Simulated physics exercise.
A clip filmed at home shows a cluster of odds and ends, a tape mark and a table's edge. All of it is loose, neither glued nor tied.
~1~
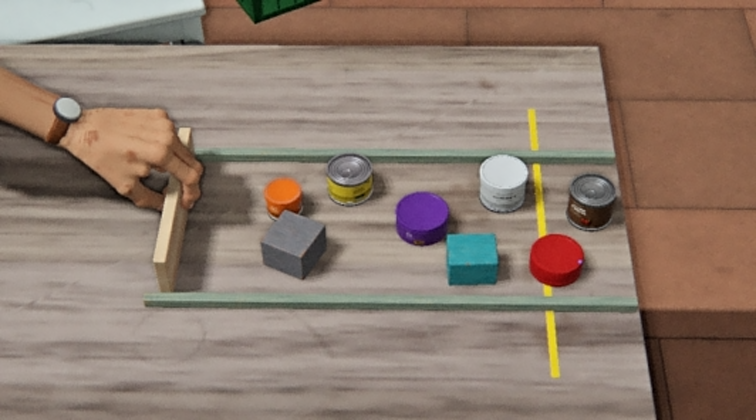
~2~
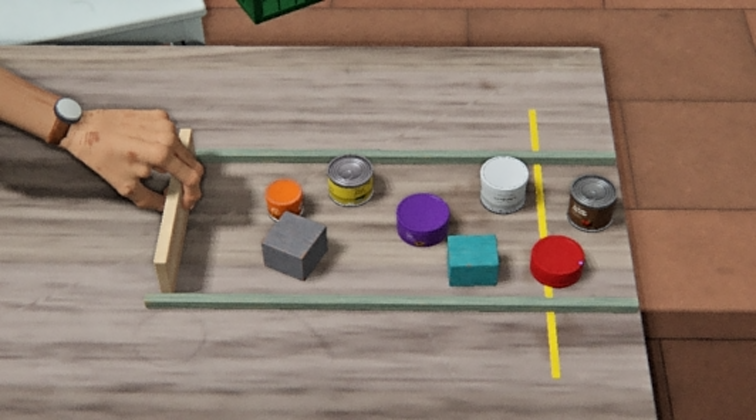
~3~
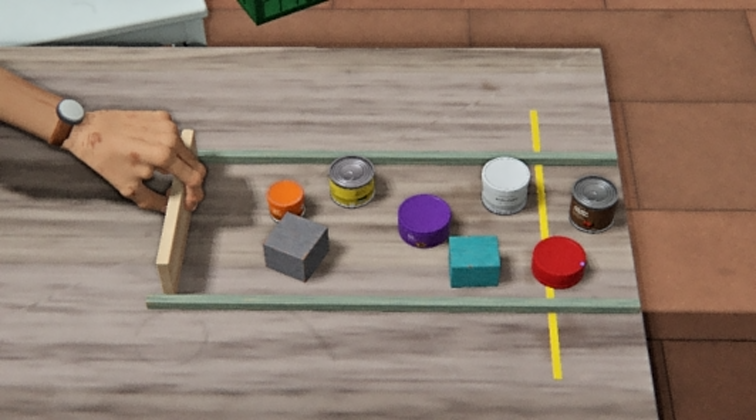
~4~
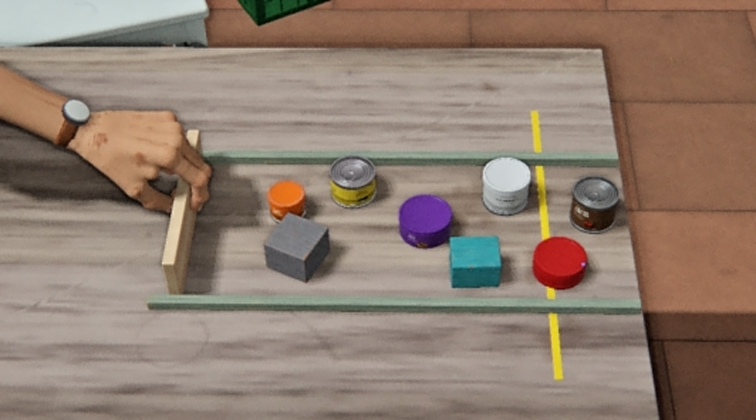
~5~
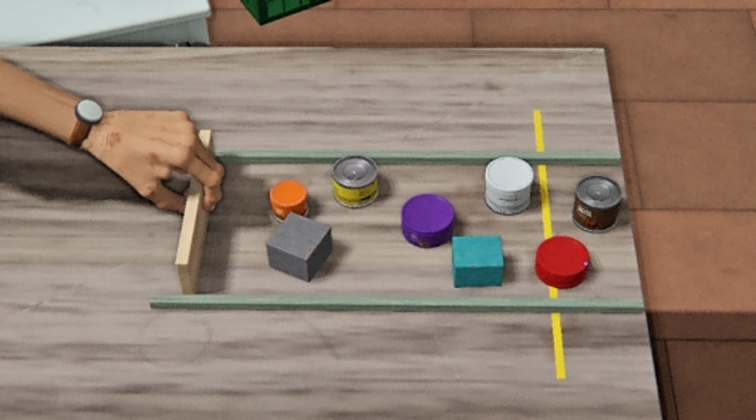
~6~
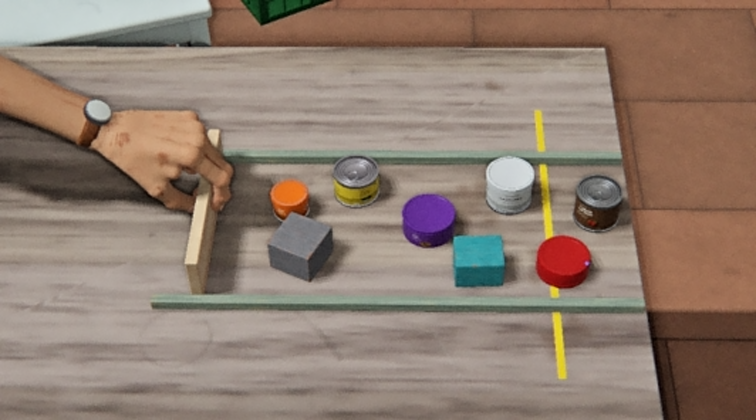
On a grey wood-grained table above a reddish tiled floor, seen from above at an angle, two pale green rails run left to right. Between them sit orange, yellow, white and brown pots and tins, a grey block, purple and red lids and a turquoise block, with yellow tape crossing near the right edge. A watch-wearing hand slides an upright board slightly rightward, the objects barely shifting in view.
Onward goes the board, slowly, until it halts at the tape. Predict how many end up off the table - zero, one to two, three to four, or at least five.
Gone: Just a lone one or pair.
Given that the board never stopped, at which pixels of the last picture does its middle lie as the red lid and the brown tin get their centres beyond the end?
Around (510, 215), then around (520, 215).
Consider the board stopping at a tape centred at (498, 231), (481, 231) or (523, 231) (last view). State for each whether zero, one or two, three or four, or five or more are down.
One after another: No fall at all, no fall at all, one or two.
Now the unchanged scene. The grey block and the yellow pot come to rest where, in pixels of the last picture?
First (576, 242), then (568, 179).
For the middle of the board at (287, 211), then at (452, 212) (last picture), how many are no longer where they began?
The number moved is 2 and then 7.
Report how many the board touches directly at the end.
That would be 3 of them.
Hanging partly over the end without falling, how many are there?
The number overhanging is 3.
Soon after, none off yet; brown tin at rest near (598, 203); red lid at rest near (563, 262); white pot at rest near (509, 186).
After that, none off yet; brown tin at rest near (598, 203); red lid moving near (568, 262); white pot displaced a little near (525, 175).
In the end, the number that fall off is one or two; gone, red lid and brown tin.
